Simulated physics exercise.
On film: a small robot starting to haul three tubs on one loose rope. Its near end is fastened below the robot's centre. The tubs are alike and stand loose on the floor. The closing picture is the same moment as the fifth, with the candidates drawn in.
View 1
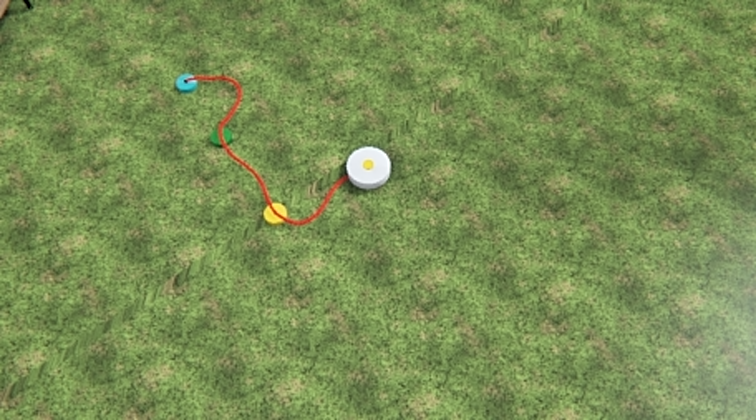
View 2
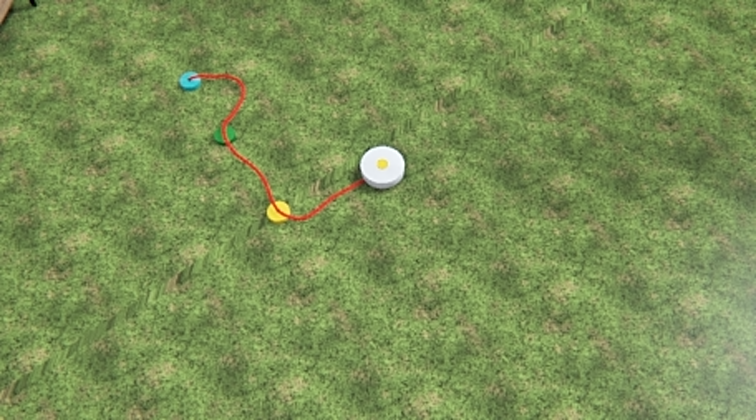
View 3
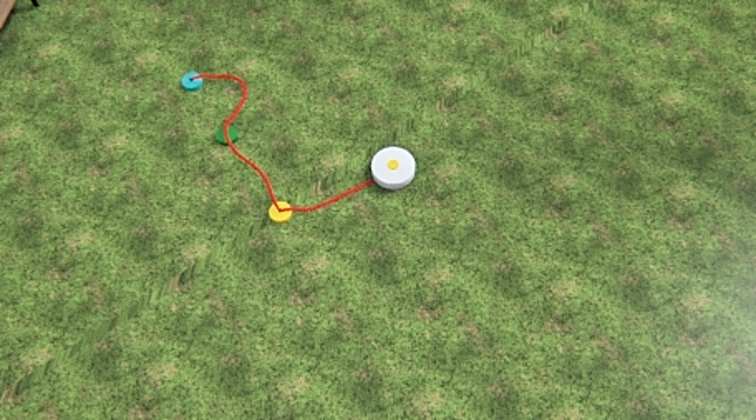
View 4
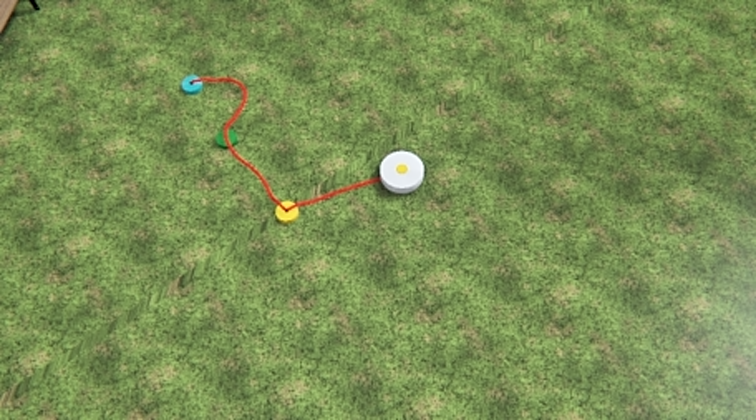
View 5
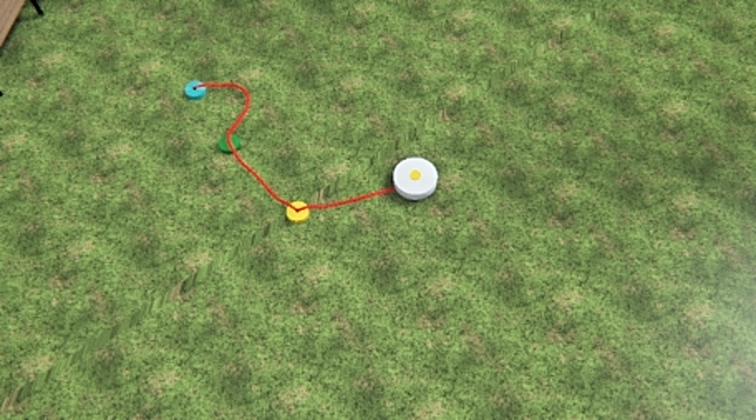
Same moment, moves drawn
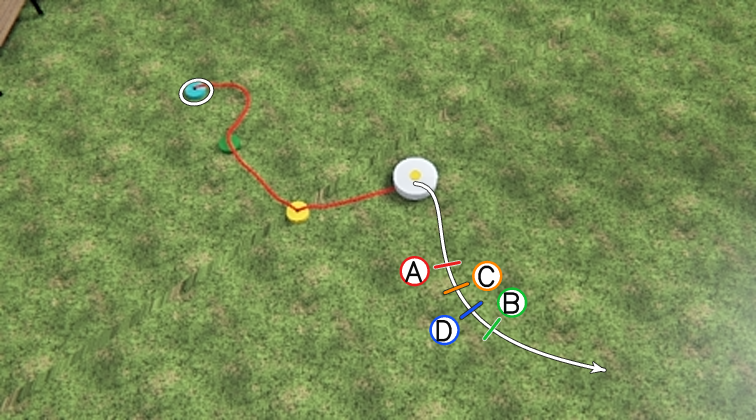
A round white robot crept to the right across the grass, drawing out the slack in its red rope, and then the nearest tub, the yellow one, slid a little way after it.
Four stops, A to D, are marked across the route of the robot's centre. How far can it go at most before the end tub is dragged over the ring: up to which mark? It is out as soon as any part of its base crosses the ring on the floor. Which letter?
The farthest safe stop is C.
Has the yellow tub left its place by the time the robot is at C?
Yes.
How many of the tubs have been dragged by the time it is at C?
Two.
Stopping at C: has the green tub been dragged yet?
Yes.
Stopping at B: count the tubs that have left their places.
By then, three.
On the marked copy, A at (447, 265); B at (492, 329); C at (456, 288); D at (471, 310); the ring at (196, 92); the route from (415, 183) via (465, 303) to (604, 370).
With C. Early on, robot (439, 209); turquoise tub (196, 90); green tub (231, 145); yellow tub (318, 196).
Further on, robot (445, 249); turquoise tub (196, 90); green tub (244, 150); yellow tub (337, 197).
At the end, robot (457, 285); turquoise tub (196, 90); green tub (269, 159); yellow tub (359, 213); the ringed tub at the far end is still in its ring.
As for the rest, A is safe but short; B drags the last tub to (219, 110); D drags the last tub to (204, 99).
